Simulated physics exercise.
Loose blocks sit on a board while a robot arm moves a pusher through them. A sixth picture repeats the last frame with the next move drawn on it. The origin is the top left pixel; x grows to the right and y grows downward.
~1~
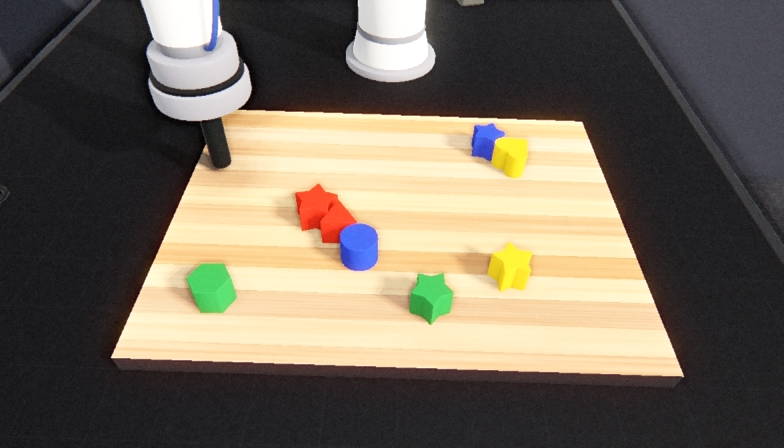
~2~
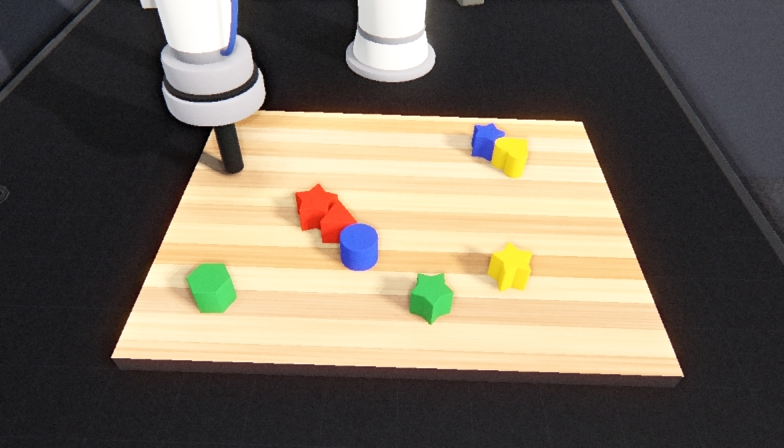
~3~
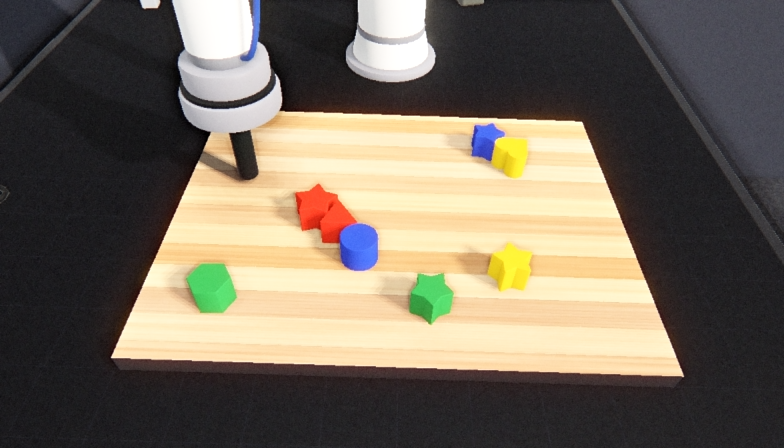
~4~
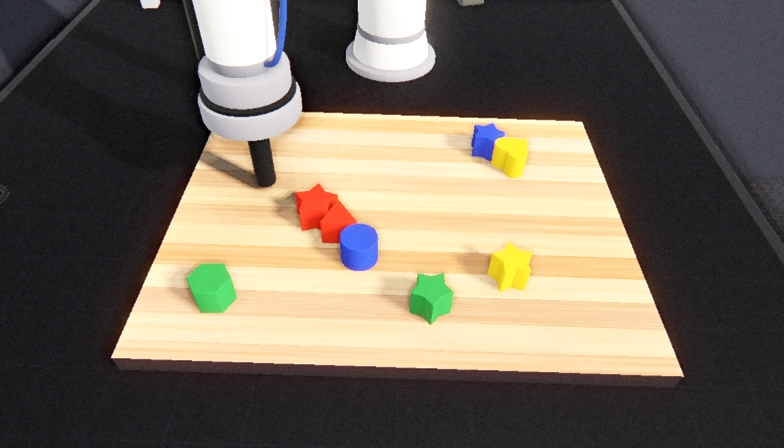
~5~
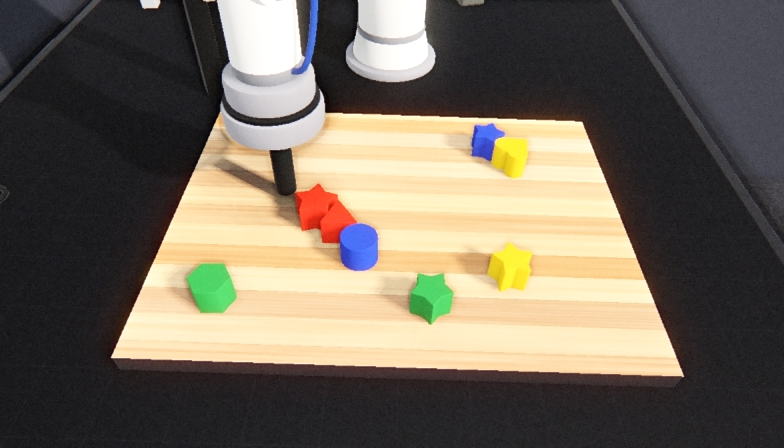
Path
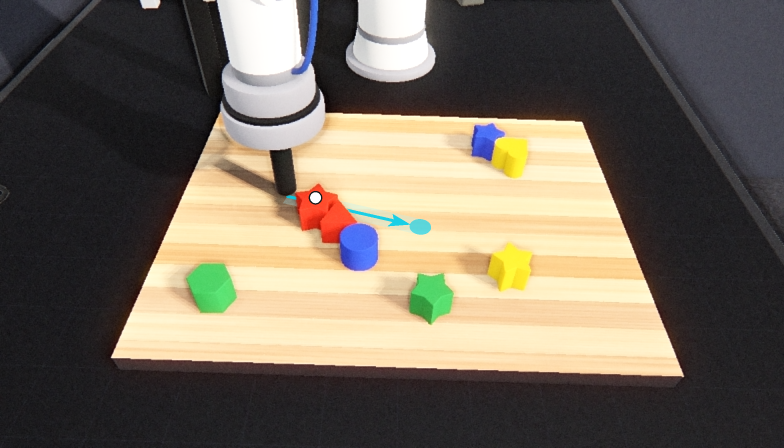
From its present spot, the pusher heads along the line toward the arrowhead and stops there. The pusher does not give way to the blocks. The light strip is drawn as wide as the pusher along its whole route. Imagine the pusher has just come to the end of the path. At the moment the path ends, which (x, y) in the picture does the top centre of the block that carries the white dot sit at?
It sits at (384, 216).
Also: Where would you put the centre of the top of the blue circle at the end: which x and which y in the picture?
If I read the scene right, the answer is (360, 263).
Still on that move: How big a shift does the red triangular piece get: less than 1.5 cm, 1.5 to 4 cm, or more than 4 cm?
It is going to finish beyond 4 cm from where it is now.
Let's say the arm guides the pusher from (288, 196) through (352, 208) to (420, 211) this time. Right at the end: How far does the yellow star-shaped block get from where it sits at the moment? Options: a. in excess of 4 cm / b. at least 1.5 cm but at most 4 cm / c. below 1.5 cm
My pick is c.
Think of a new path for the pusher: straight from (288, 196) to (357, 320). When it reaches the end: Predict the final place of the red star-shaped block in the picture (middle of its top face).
My estimate: (337, 216).
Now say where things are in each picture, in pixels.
The first picture shows lower end of the pusher (222, 164), tops of blocks, red star-shaped block (316, 198), red triangular piece (339, 214), blue circle (359, 236).
The second picture shows pusher (234, 169), blocks as before.
The third picture shows pusher (249, 175), blocks as before.
The fourth picture shows pusher (267, 182), blocks as before.
The fifth picture shows pusher (287, 190), red star-shaped block (316, 198), red triangular piece (339, 214), blue circle (359, 236).
The drawn path runs from (288, 196) directly to (420, 227); the dot is on the red star-shaped block.
The first path, step by step. One third of the way, pusher (330, 200); red star-shaped block (332, 203), turned 20° clockwise; red triangular piece (350, 221); blue circle (363, 245).
Two thirds of the way, pusher (375, 211); red star-shaped block (368, 213), turned 45° clockwise; red triangular piece (373, 236), turned 40° clockwise; blue circle (363, 261).
At the end, pusher (421, 221); red star-shaped block (384, 216), turned 65° clockwise; red triangular piece (379, 240), turned 55° clockwise; blue circle (360, 263).
